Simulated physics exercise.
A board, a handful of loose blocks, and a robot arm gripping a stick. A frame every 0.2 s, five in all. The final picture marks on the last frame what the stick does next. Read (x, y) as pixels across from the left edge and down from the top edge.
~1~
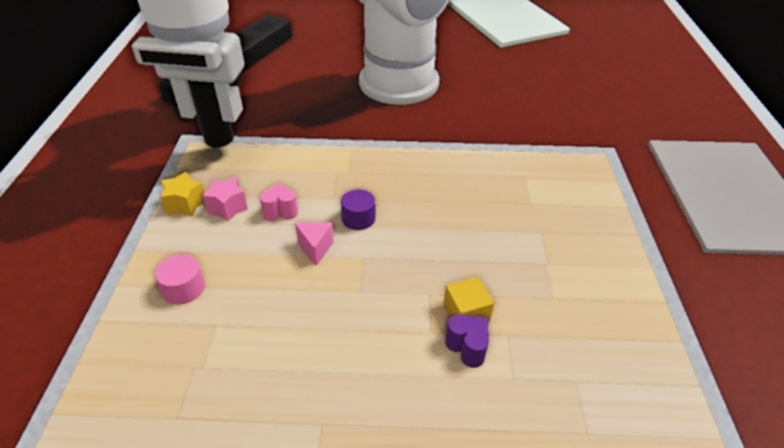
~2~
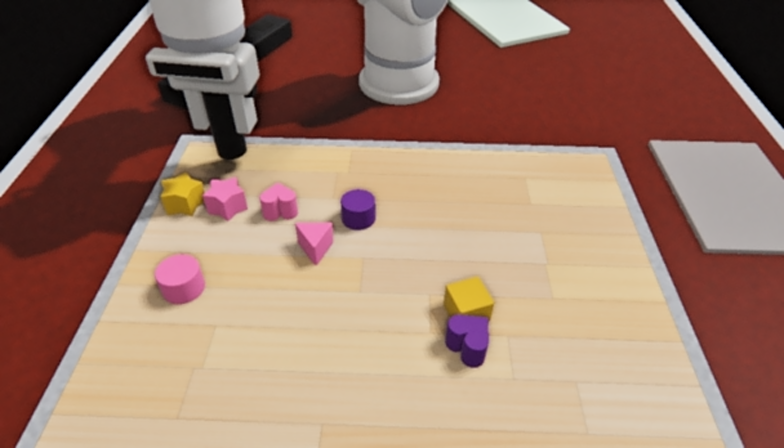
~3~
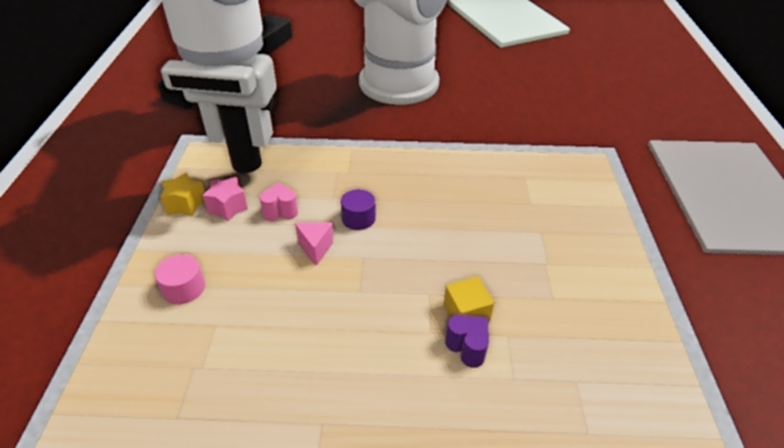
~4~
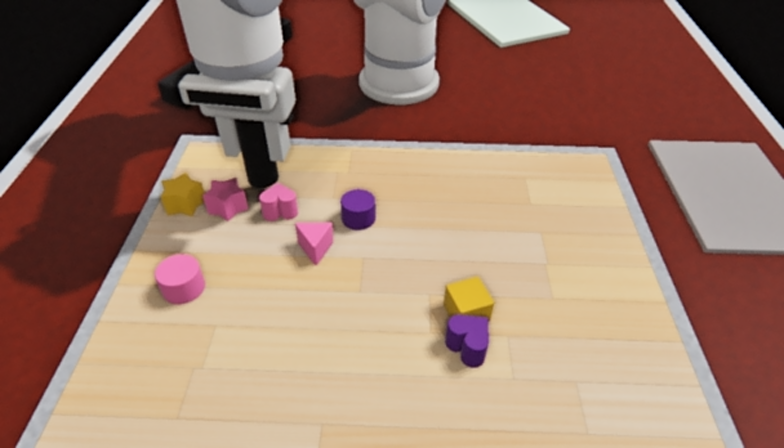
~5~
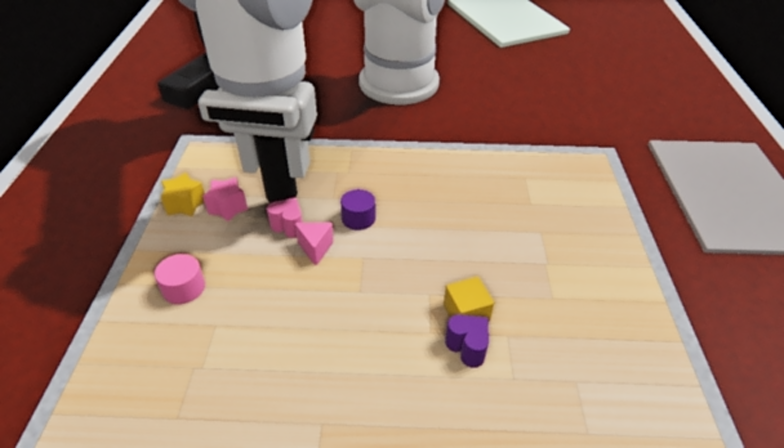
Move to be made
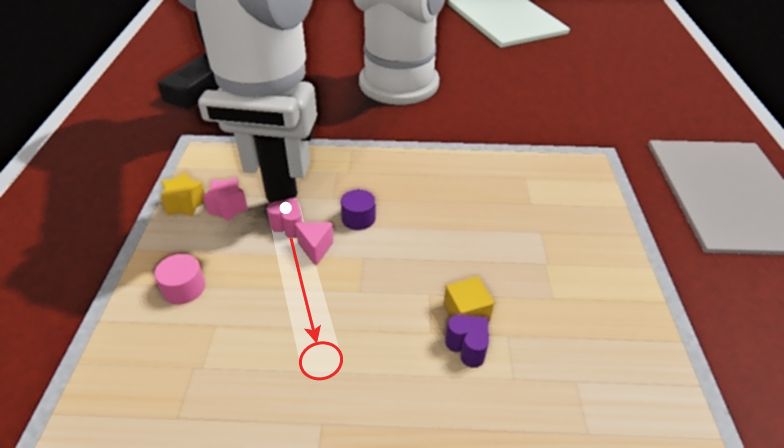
A robot arm holding a dark stick moved down and to the right over a wooden board of pink, yellow and purple blocks, then nudged the pink heart block slightly toward the pink triangle.
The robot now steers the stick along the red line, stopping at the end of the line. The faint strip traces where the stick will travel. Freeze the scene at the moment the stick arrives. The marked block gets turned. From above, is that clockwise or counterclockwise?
It spins with the clock.
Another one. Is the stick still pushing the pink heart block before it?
Yes, it checks out.
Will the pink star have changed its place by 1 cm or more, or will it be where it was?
By the last moment, the pink star will still be in its place.
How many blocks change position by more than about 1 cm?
Going by the path, two of them shift by more than about 1 cm.
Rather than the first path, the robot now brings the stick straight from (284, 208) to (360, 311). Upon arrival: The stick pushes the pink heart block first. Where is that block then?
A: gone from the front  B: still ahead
A
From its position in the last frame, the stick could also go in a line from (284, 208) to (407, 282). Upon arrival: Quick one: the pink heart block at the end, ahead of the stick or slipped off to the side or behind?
The stick no longer has it in front.
Drawn move, from (284, 208) directly to (321, 360); the dot is on the pink heart block.
On the path given first. One third of the way, stick (292, 238); pink heart block (292, 255); pink triangle (321, 246), turned 100° anticlockwise.
Two thirds of the way, stick (304, 288); pink heart block (302, 311), turned 20° clockwise; pink triangle (339, 266).
At the end, stick (319, 348); pink star still; pink heart block (316, 378), turned 25° clockwise; pink triangle (339, 266), turned 195° anticlockwise.
